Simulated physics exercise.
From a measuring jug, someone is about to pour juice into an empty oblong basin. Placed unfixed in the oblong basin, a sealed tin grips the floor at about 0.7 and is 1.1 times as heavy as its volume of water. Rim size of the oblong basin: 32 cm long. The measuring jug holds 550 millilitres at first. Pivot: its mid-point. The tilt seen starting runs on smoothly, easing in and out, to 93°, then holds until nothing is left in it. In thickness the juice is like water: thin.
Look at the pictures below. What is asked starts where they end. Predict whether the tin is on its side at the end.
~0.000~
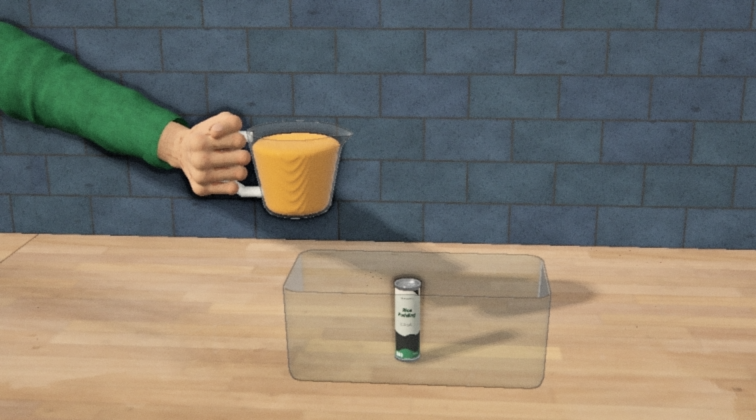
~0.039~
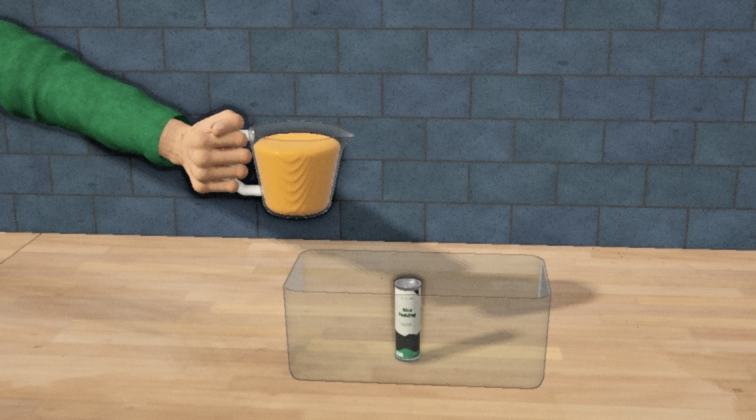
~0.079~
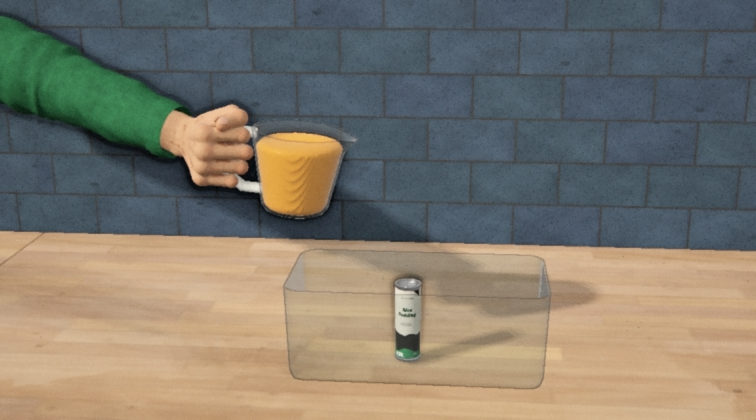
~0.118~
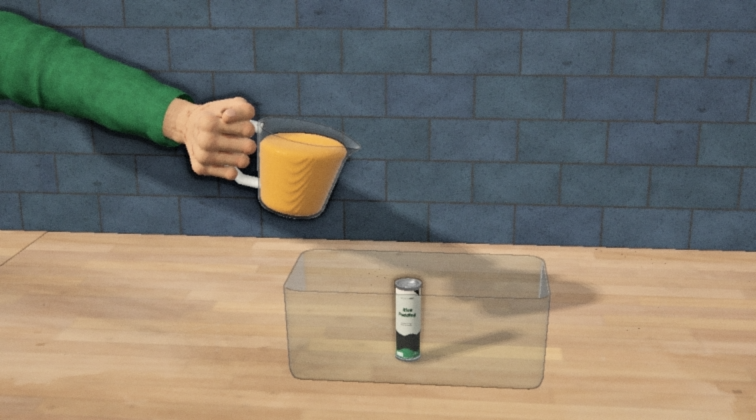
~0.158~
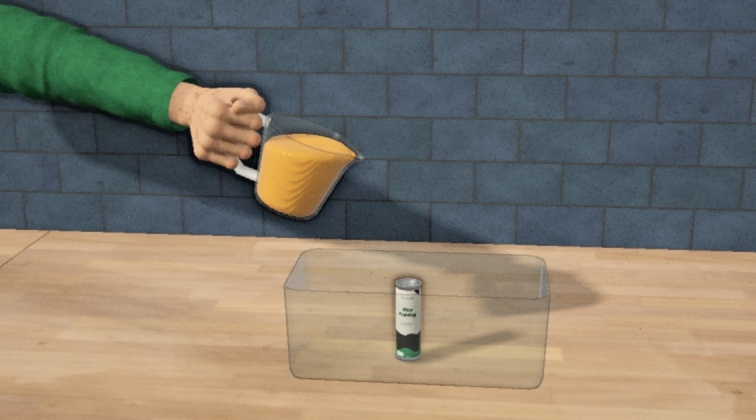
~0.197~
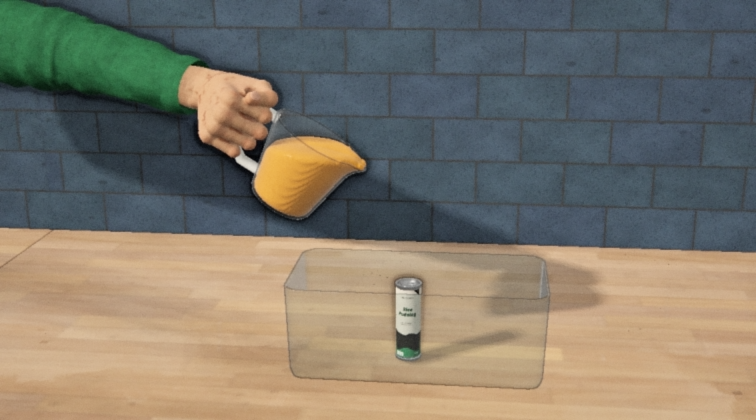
It gets tipped over.
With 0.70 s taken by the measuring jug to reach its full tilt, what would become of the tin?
It tumbles over, then.
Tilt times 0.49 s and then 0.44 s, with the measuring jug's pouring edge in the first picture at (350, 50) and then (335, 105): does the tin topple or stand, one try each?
First it remains upright; then it topples.
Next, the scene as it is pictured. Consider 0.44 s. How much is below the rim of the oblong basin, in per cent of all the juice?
I'd put it near 24 percent.
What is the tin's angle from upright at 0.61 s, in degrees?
It is at some 0°.
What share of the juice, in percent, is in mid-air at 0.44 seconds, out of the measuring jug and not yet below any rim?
Roughly 32 %.
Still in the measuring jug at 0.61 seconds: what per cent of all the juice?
12 %.
Then, 0.44 s in, the tilt is 90° and 44 per cent is still to pour; the tin stands where it began.
Then, 0.61 s in, the tilt is 93° and 11 per cent is still to pour; the tin stands 2 cm from where it began.
Then, 0.79 s in, the tilt is 93° and 2 per cent is still to pour; the tin leans 19°.
Then, 0.99 s in, the tilt is 93° and 0 per cent is still to pour; the tin lies on its side.
Finally, the tin lies on its side.
